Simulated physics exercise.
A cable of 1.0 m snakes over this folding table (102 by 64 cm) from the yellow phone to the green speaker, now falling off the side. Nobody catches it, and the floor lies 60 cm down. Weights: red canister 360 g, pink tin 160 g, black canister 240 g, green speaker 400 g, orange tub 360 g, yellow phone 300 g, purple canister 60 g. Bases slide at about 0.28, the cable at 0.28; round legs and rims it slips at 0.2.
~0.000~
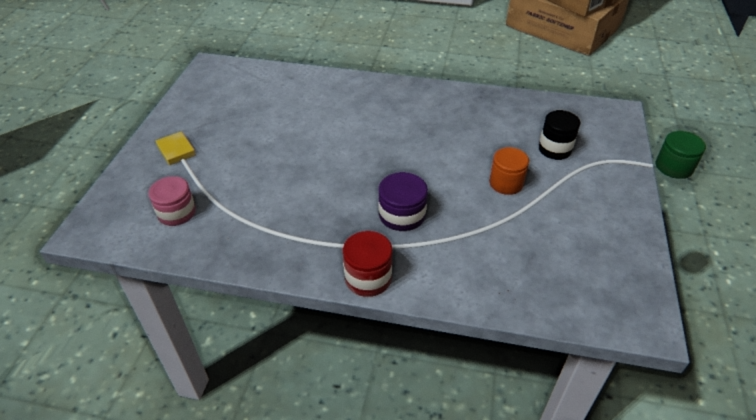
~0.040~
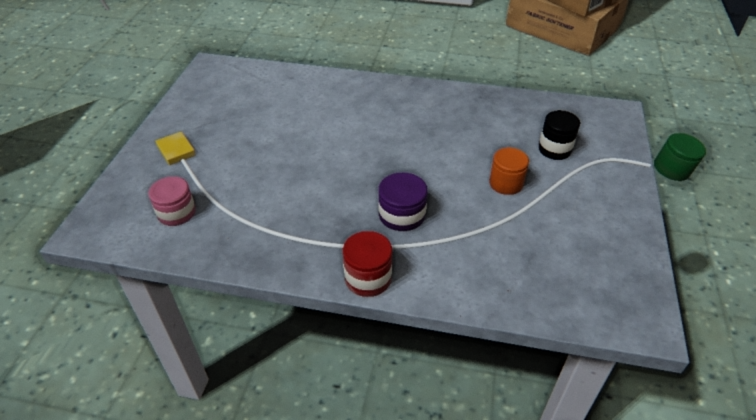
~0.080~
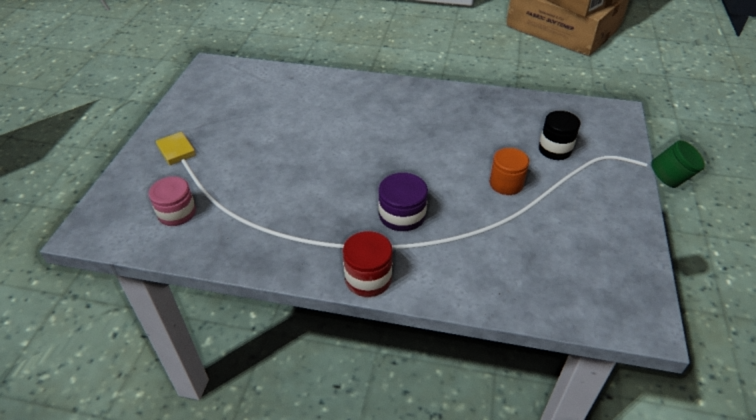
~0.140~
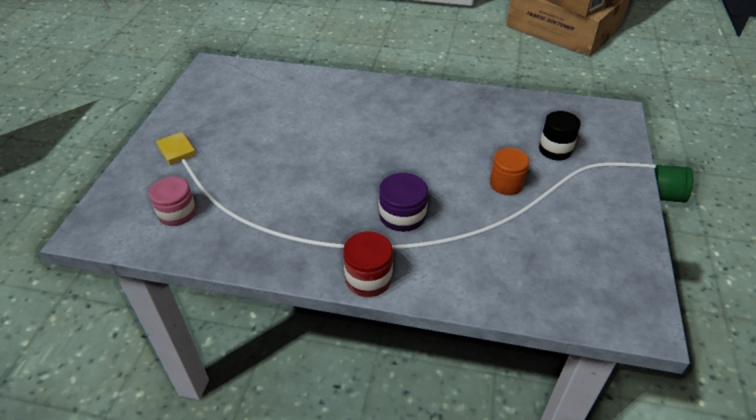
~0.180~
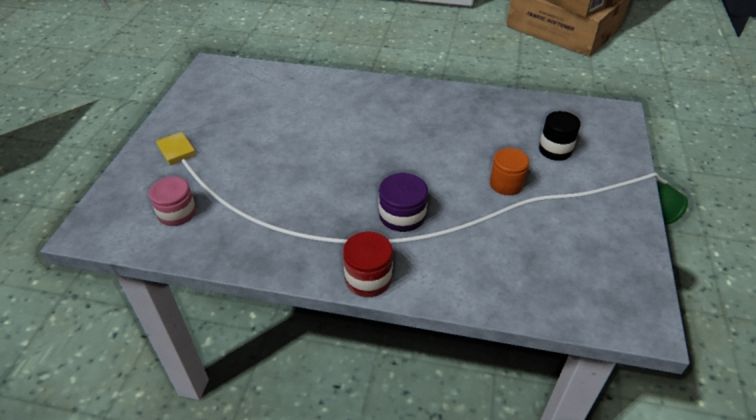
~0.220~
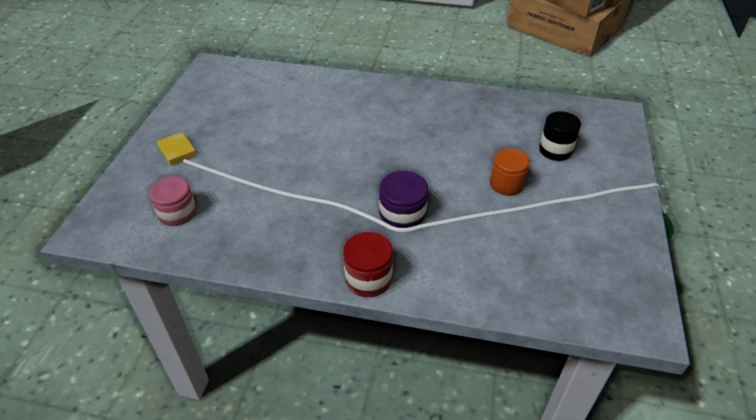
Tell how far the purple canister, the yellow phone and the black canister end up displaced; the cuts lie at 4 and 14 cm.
The purple canister reaches the top band, the yellow phone travels a long way, the black canister hardly moves.
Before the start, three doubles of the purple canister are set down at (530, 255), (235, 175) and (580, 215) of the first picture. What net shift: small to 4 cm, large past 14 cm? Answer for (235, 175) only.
There: Large.
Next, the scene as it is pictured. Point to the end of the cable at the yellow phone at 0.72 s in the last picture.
Near (423, 197).
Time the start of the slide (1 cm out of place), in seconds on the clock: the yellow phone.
About: Yellow phone 0.26 s.
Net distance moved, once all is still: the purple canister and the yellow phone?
Purple canister over the edge, yellow phone 60 cm.
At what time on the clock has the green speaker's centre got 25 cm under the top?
That is: 0.32 s.
By 0.5 s, the cable's tail end at (293, 162); purple canister 40 cm off its start, yellow phone 20 cm off its start, green speaker over the edge.
By 0.7 s, the cable's tail end at (423, 197); purple canister over the edge, yellow phone 46 cm off its start, green speaker over the edge.
By 1.0 s, the cable's tail end at (494, 211); purple canister over the edge, yellow phone 60 cm off its start at (485, 192), green speaker over the edge.
By 1.2 s, the cable's tail end at (502, 211); purple canister over the edge, yellow phone 61 cm off its start, green speaker over the edge.
By 2.4 s, the cable's tail end at (502, 211); purple canister over the edge, yellow phone 61 cm off its start at (489, 193), black canister 0 cm off its start at (564, 121), green speaker over the edge.
